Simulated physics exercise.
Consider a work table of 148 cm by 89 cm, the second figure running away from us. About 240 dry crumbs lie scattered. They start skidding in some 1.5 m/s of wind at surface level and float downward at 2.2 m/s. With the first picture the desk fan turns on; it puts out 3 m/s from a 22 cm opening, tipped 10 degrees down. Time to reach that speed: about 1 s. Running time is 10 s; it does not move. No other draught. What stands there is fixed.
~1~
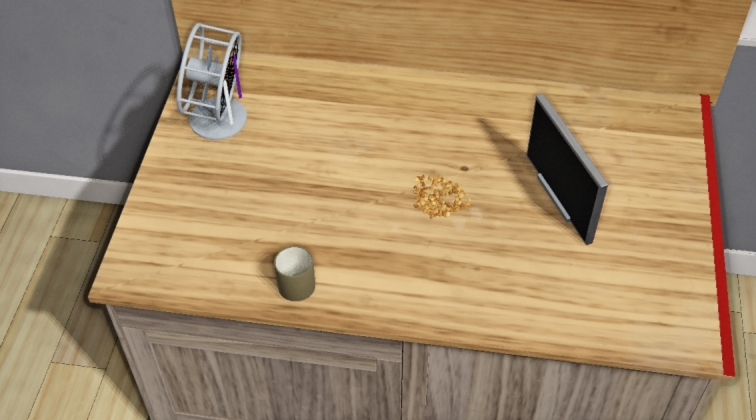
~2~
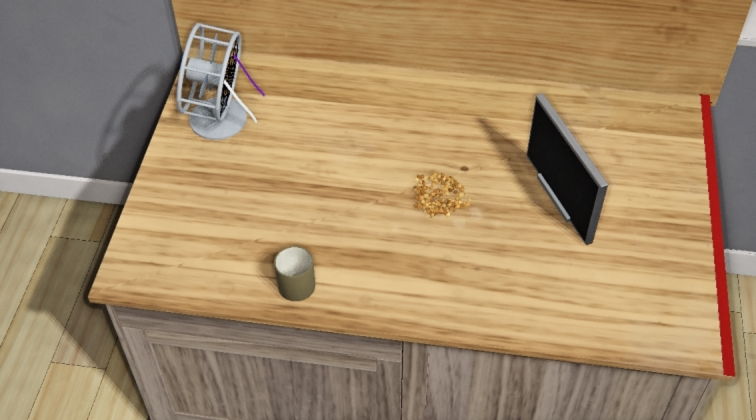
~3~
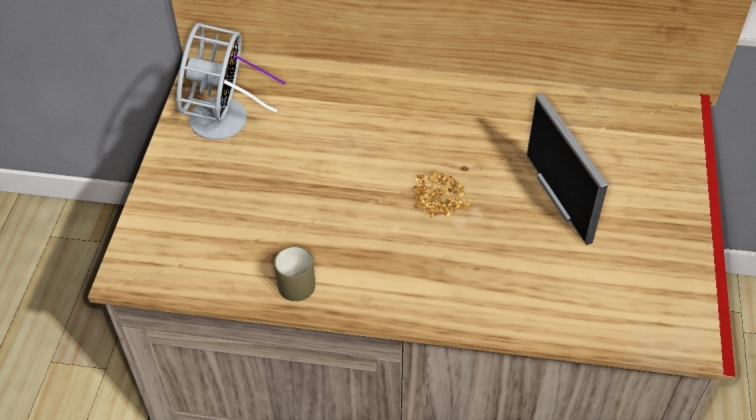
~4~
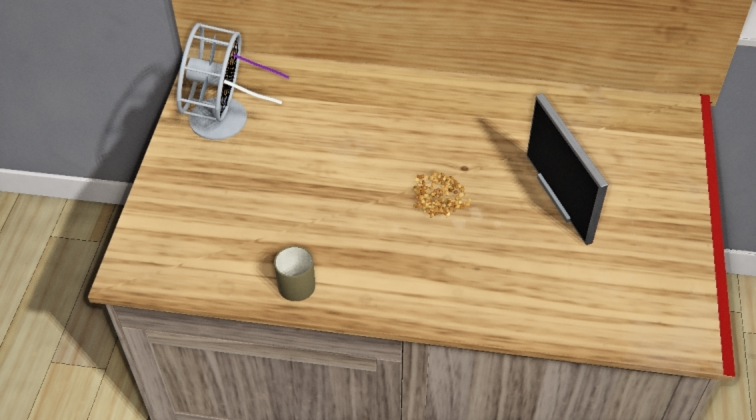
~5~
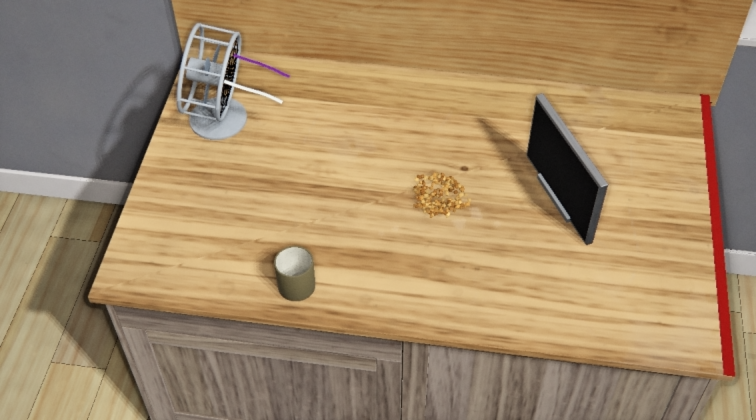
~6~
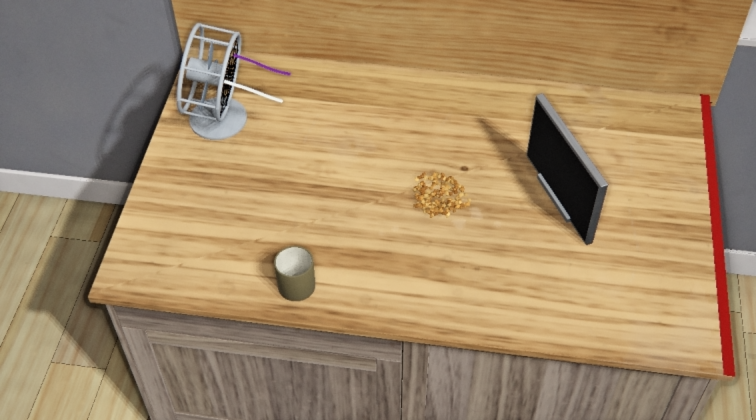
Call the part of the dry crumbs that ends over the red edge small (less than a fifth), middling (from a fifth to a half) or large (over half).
Small.
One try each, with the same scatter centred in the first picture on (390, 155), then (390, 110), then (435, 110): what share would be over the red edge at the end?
10 %, 90 %, 100 %.
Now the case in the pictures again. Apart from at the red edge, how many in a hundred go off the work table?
About 90 %.
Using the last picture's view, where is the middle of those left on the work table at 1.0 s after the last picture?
About (579, 280).
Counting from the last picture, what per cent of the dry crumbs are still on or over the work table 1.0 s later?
Close to 50 in a hundred are still there at that time.
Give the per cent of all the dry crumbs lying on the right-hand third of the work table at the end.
It comes out near 5 in a hundred.
Then, 1.0 s after the last picture, 0 % are over the red edge; the middle of those still in play is near (584, 298); 16 % have settled or left.
Then, 2.2 s after the last picture, 0 % are over the red edge; the middle of those still in play is near (577, 306); 72 % have settled or left.
Then, 4.6 s after the last picture, 0 % are over the red edge; 87 % have settled or left.
Then, 9.1 s after the last picture, at the end, 0 % are over the red edge.
